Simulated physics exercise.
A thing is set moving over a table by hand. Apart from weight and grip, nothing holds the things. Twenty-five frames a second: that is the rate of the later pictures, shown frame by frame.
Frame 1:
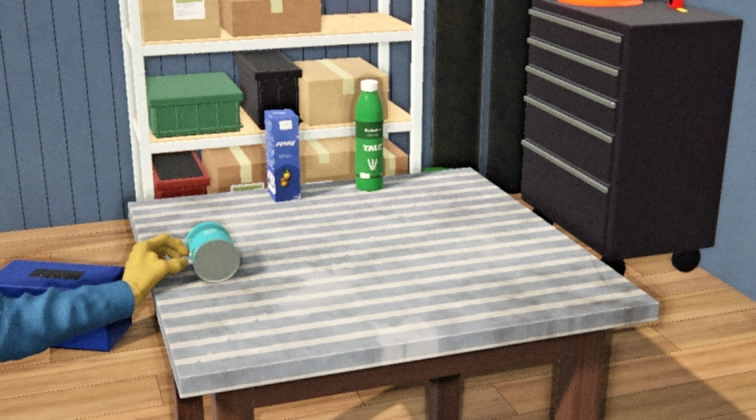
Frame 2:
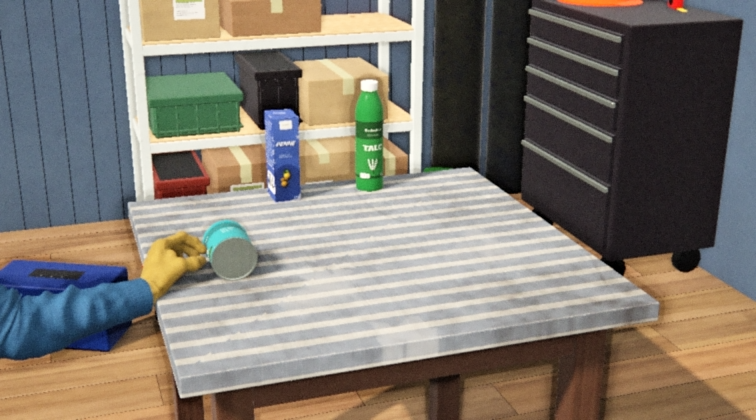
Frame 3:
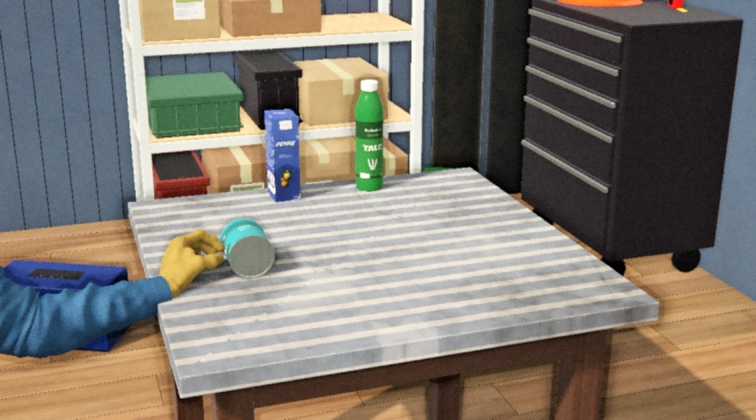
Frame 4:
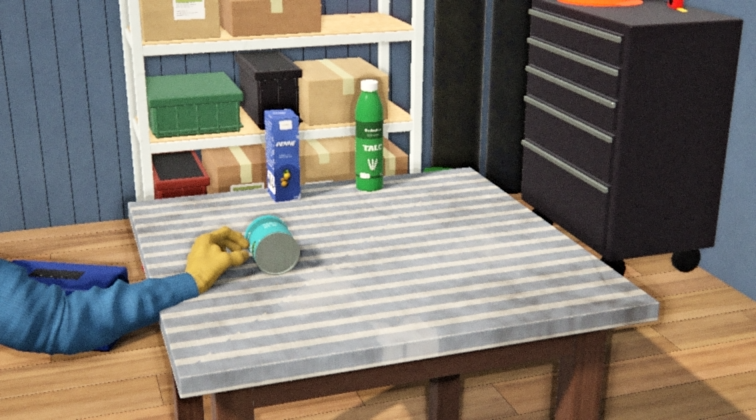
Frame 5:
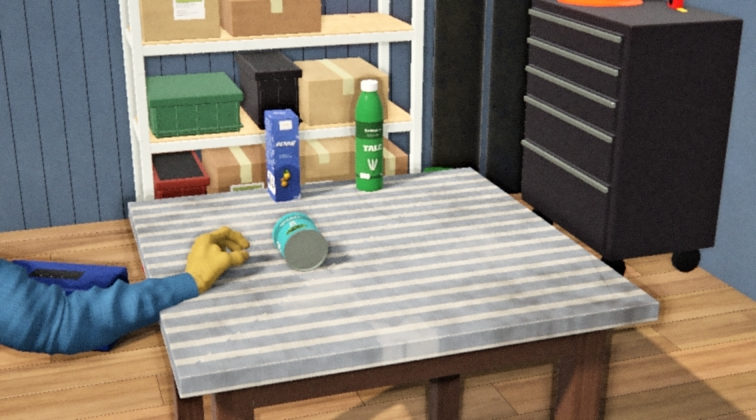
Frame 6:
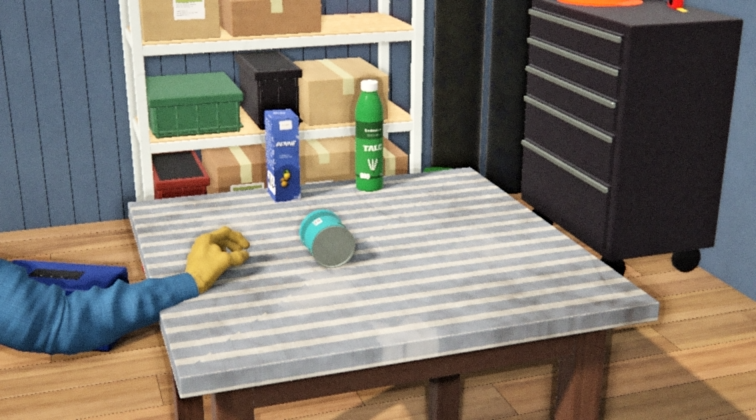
A turquoise tin on its side, pushed by a gloved hand, rolls right across the striped table.
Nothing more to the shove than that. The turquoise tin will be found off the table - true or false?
True.
Then, 0.20 s after the last picture, turquoise tin rolled well along near (450, 224).
Then, 0.40 s after the last picture, turquoise tin rolled well along near (554, 211).
Then, 0.70 s after the last picture, turquoise tin now off the table.
Then, 0.90 s after the last picture, things are still on the move.
By the end, off the table, turquoise tin.
